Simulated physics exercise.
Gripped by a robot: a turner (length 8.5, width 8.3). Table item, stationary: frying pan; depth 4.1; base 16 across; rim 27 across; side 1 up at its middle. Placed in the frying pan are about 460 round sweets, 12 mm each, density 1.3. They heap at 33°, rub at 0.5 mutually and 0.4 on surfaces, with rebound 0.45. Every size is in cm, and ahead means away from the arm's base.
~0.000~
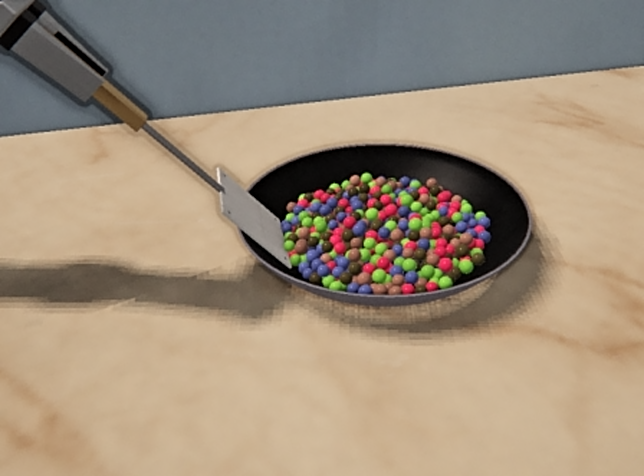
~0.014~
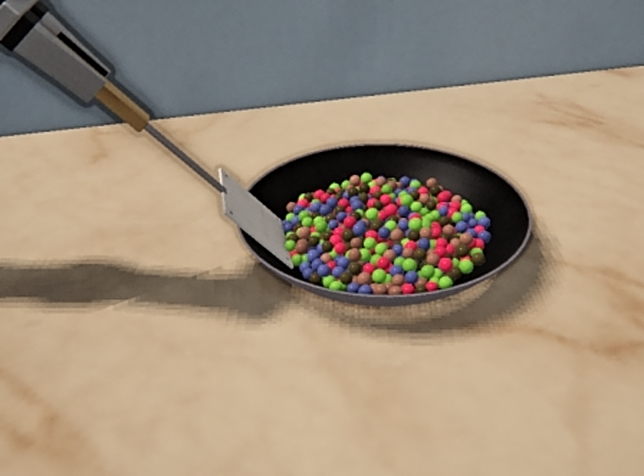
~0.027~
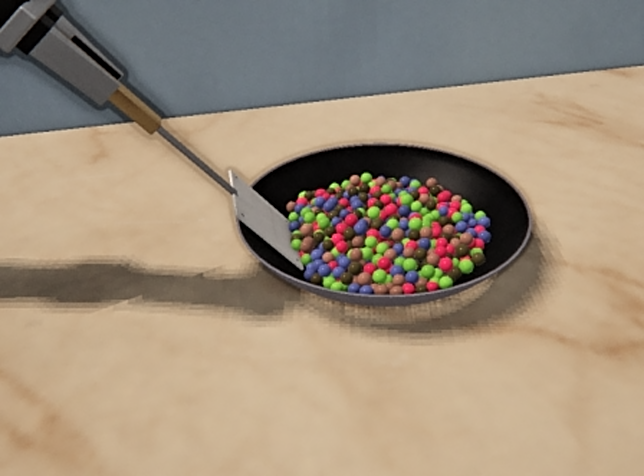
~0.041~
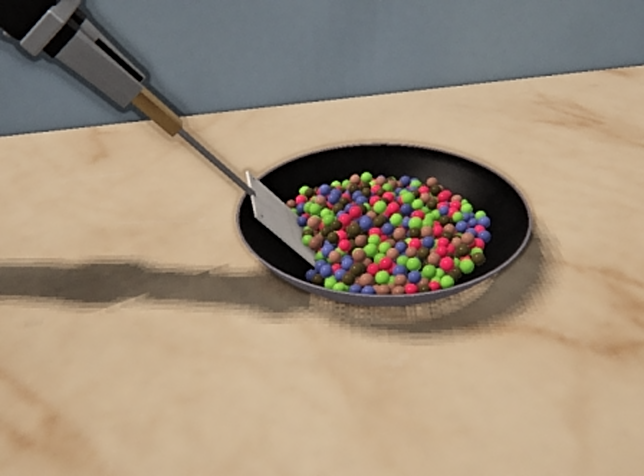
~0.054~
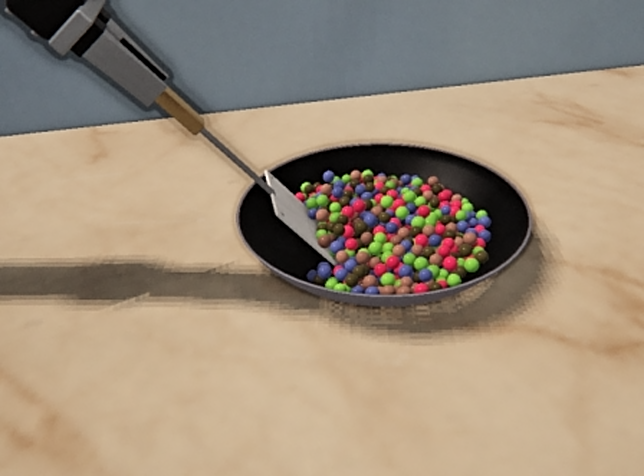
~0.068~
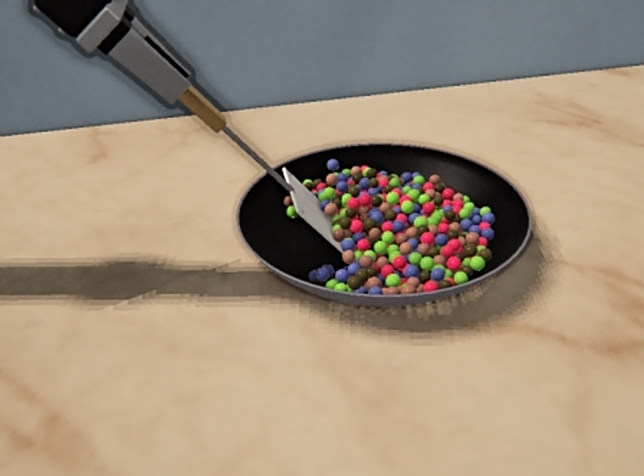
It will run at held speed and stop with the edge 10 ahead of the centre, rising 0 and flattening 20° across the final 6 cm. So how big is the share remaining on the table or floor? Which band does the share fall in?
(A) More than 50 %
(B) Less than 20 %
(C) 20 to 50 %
Option C: 20 to 50 %.
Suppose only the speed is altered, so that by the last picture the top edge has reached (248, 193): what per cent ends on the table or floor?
My guess is around 15 percent.
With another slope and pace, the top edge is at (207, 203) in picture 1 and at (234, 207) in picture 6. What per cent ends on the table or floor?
Around 10 per cent finishes on the table or floor.
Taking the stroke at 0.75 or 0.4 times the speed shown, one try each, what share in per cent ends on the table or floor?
20 and 10 %.
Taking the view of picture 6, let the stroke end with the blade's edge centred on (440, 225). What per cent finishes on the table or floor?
About 5 per cent.
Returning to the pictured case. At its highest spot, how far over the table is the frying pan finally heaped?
Roughly 5.5 centimetres.
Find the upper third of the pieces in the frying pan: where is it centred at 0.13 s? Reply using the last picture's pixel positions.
Around (426, 200).
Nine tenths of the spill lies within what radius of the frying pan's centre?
Distance from centre: Approx. 50 cm.
By 0.10 s, sloping 52°, highest piece 8 above the table; 465 in the frying pan.
By 0.13 s, sloping 47°, highest piece 9 above the table; 465 in the frying pan.
By 0.35 s, sloping 32°, highest piece 12 above the table; 345 in the frying pan, 74 on the table or floor, 46 on the blade or in flight.
By 1.40 s, sloping 32°, highest piece 5 above the table; 344 in the frying pan, 121 on the table or floor.
Final count, 344 in the frying pan, 121 on the table or floor. That is 26 % on the table or floor.
